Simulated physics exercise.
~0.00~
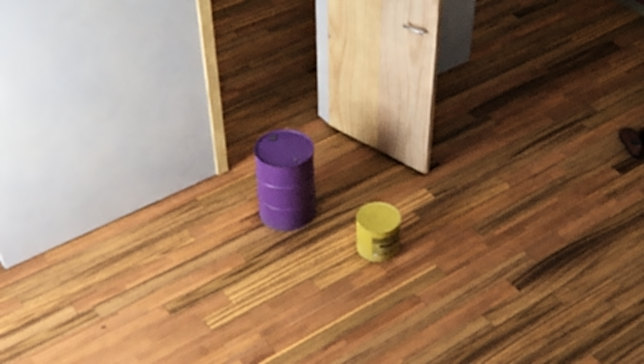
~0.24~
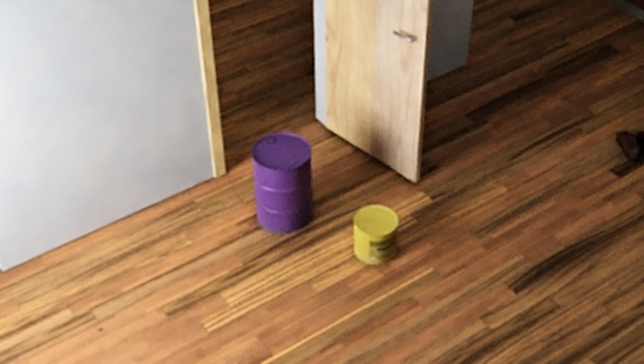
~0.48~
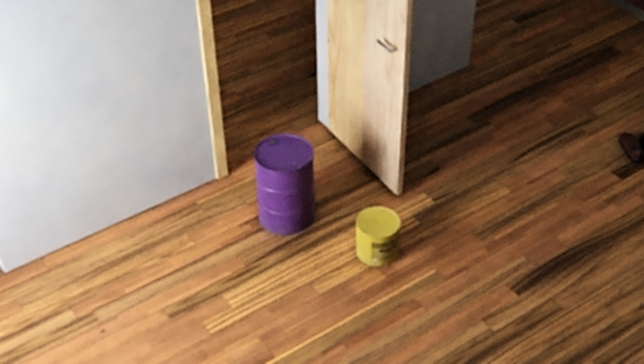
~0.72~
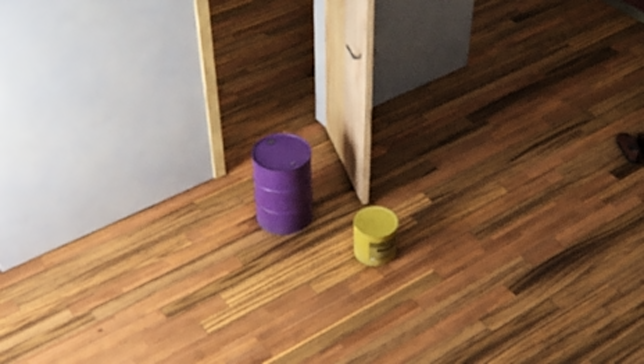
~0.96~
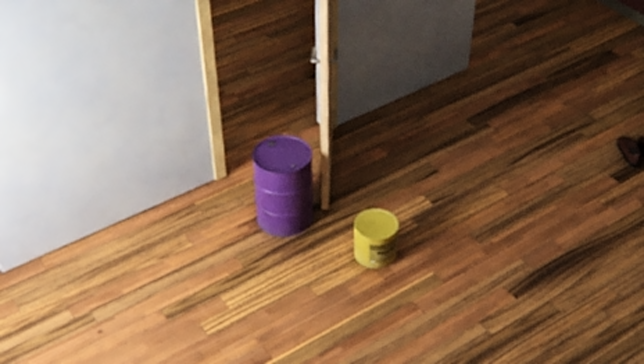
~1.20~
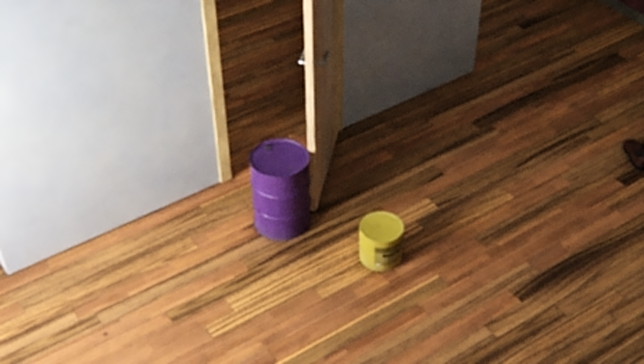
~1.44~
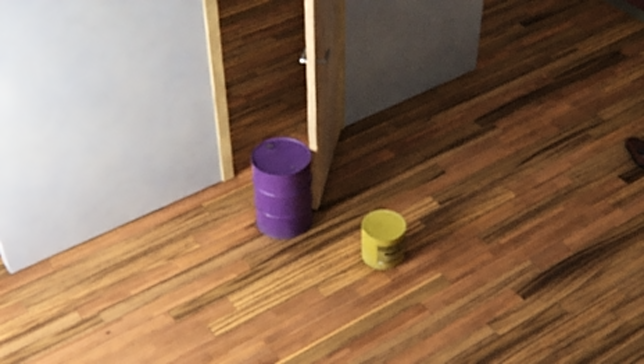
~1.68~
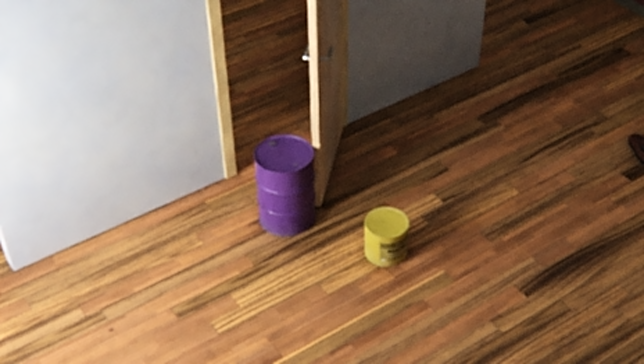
The clip opens on a wooden floor seen from above, with a pale wall at left, a light wooden door standing open, and a purple drum and a smaller yellow pail in front of it. The door swings steadily to the left, with no hand in view, and its free edge passes just behind the pail. It narrows until it is seen almost edge-on, uncovering more of the grey wall behind it, and comes up against the drum. There it stops, still partly open, while drum and pail stay where they stood and the view sways slightly.
